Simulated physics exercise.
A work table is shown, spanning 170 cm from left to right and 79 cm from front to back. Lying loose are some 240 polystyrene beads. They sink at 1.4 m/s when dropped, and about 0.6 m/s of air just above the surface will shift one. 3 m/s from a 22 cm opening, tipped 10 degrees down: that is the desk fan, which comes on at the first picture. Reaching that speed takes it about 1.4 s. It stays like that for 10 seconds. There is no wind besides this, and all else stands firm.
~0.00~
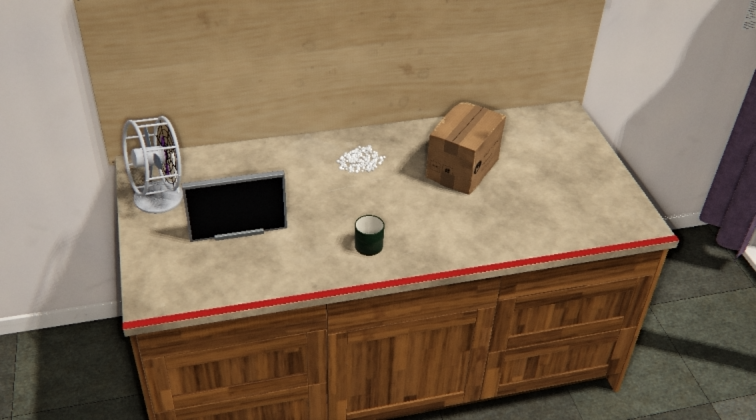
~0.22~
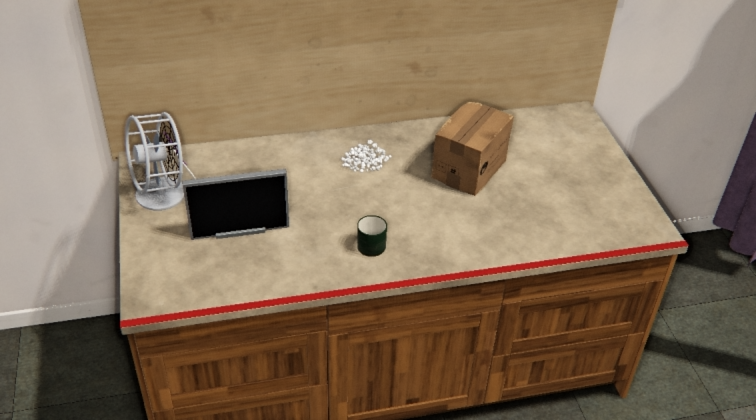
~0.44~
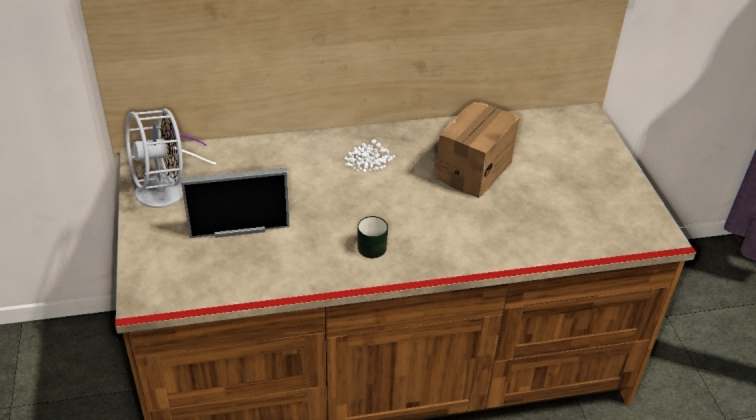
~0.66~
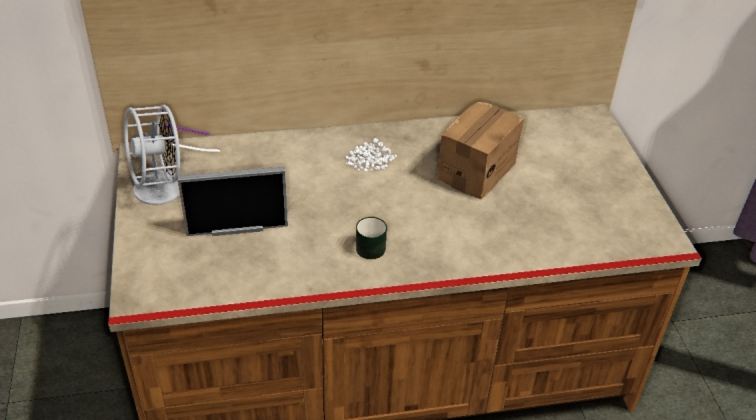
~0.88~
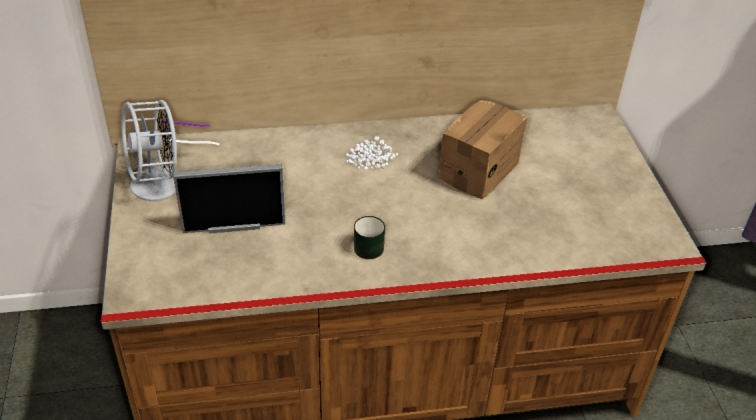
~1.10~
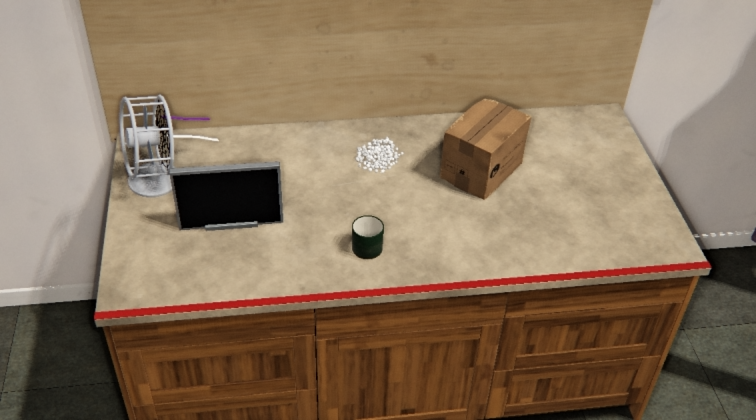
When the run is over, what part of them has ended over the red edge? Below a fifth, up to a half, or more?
The share lies between one fifth and one half.
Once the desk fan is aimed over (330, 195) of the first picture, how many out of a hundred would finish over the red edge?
Result: Approx. 0 percent.
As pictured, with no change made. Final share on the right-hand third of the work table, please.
Something close to 20 % ends up there.
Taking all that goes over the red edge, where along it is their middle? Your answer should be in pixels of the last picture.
The middle crossing sits close to (518, 284) in the last picture.
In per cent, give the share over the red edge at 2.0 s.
30 % or thereabouts.
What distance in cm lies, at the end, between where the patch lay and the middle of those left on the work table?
About 70 centimetres.
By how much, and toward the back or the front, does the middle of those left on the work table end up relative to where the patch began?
I'd say toward the front edge, by something like 55 centimetres.
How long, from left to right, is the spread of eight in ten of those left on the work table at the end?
Looks like some 60 cm to me.
After 2.0 s, 25 % are over the red edge; the middle of those still in play is near (464, 156); 0 % have settled or left.
After 3.2 s, 30 % are over the red edge; the middle of those still in play is near (531, 263); 68 % have settled or left.
After 5.5 s, 33 % are over the red edge; the middle of those still in play is near (539, 273); 80 % have settled or left.
After 10.0 s, at the end, 36 % are over the red edge; the middle of those still in play is near (539, 273).
